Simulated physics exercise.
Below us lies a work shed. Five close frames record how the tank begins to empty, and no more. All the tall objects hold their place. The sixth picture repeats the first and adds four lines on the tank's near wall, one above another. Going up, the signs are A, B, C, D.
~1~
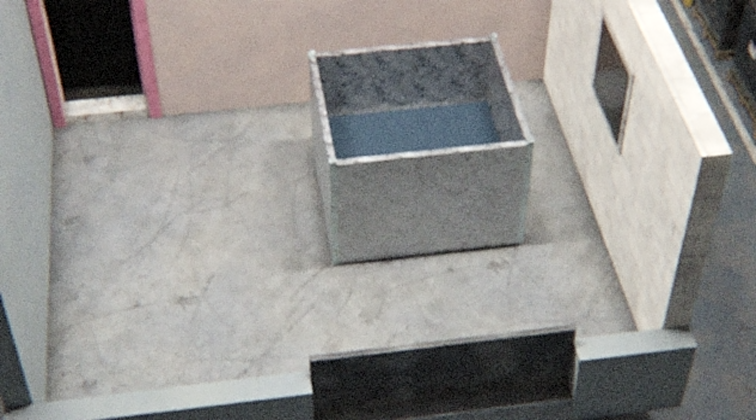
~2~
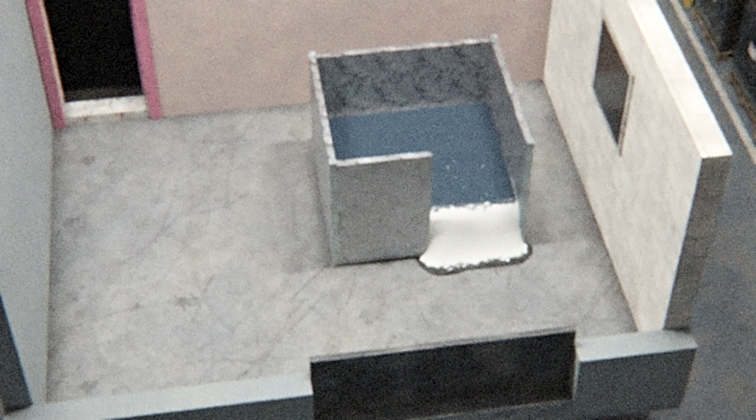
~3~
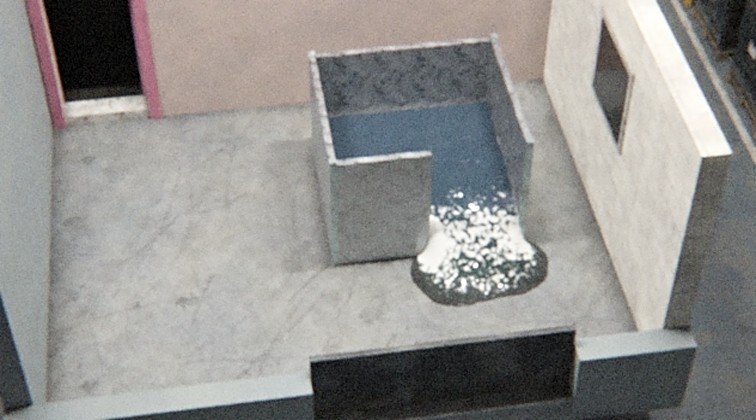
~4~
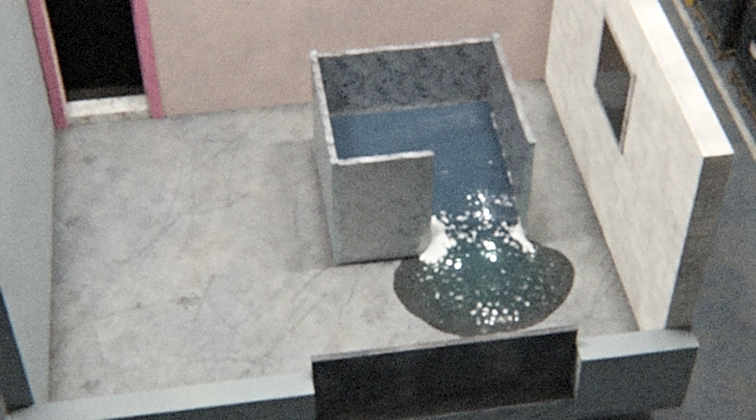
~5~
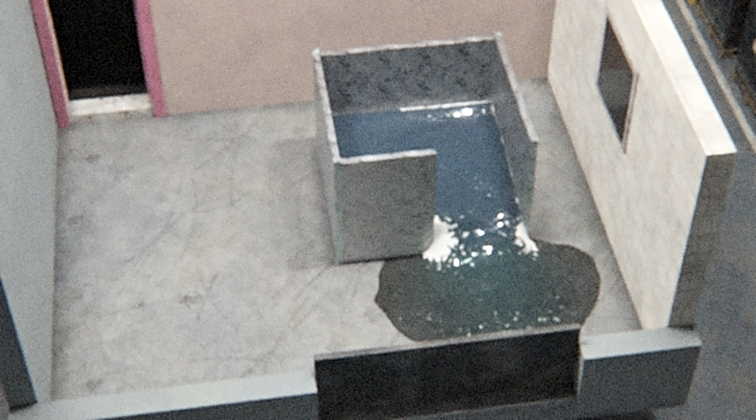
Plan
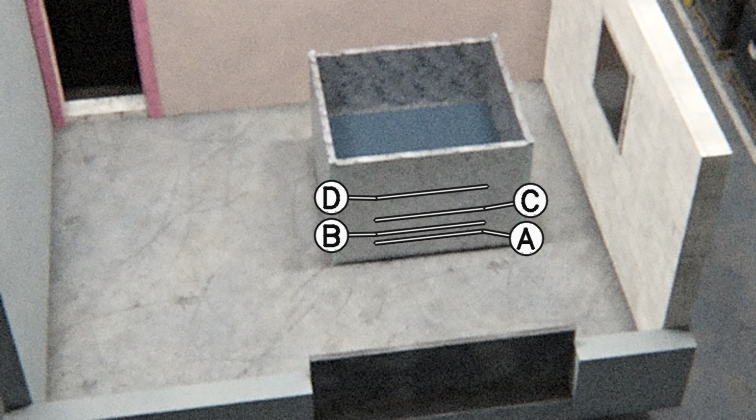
In a work shed, water pours from an opened tank and spreads across the grey floor.
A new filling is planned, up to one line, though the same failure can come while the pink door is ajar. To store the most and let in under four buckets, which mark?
Use line C.
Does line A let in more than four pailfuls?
No.
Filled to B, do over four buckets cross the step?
No, not at all.
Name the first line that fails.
That is line D.
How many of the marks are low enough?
Three of them.
On the marked copy, A at (429, 237); B at (430, 228); C at (430, 214); D at (431, 192); from the bottom up A, B, C, D.
With A, nothing gets over.
With B, nothing gets over.
With C, a splash gets over, under a bucket.
With D, about 9 bucketfuls get in.
